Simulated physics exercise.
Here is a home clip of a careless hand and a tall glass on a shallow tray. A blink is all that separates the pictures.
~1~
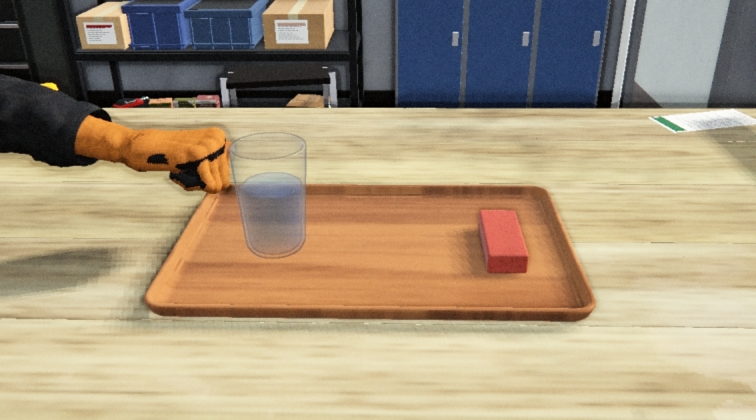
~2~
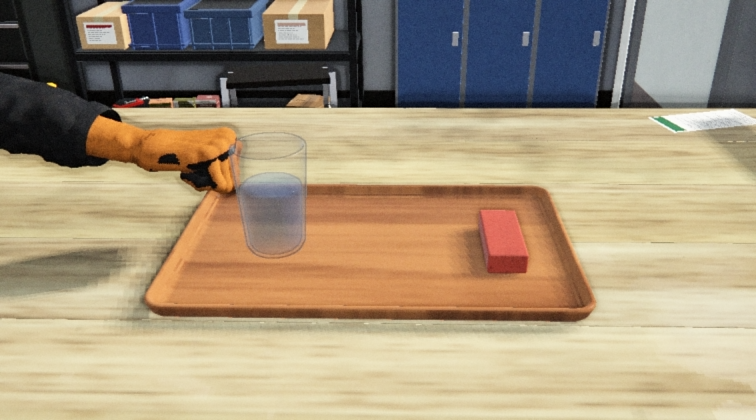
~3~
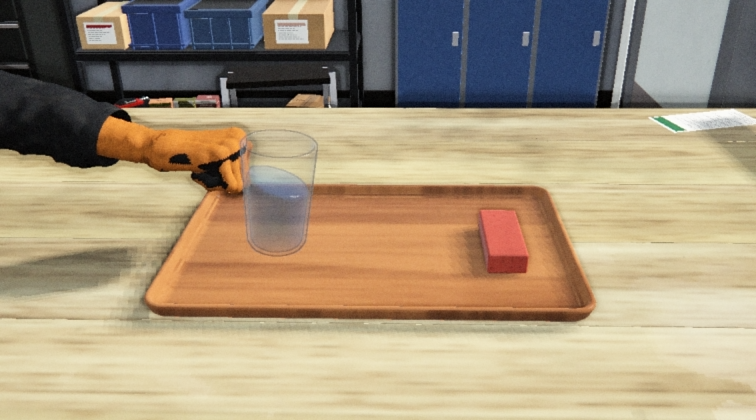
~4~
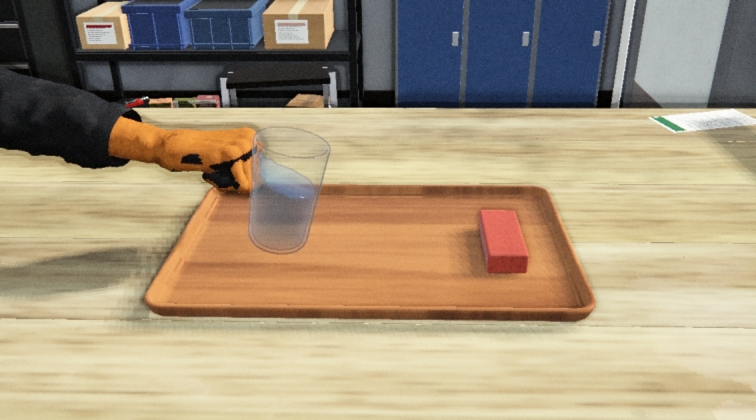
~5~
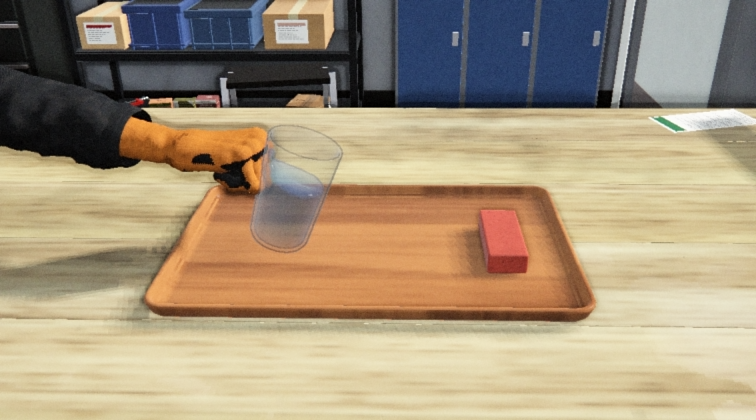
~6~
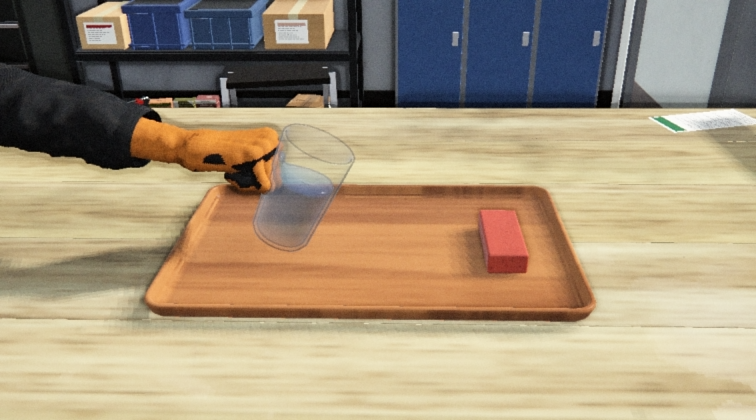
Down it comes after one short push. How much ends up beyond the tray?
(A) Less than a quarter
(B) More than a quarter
Less than a quarter.
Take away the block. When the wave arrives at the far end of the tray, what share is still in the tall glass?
65 in a hundred, roughly.
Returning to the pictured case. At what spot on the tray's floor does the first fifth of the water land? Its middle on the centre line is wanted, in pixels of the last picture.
I'd put the spot somewhere close to pixel (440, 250).
A moment on, the tall glass is falling and 100 per cent is in the glass, 0 on the tray and 0 above or beyond its rim.
Next, the tall glass lies on its side and 66 per cent is in the glass, 17 on the tray and 16 above or beyond its rim.
Then the tall glass lies on its side and 34 per cent is in the glass, 43 on the tray and 23 above or beyond its rim.
Later the tall glass lies on its side and 18 per cent is in the glass, 72 on the tray and 10 above or beyond its rim.
Finally, 92 per cent is held by tray and glass, 8 is off the tray.
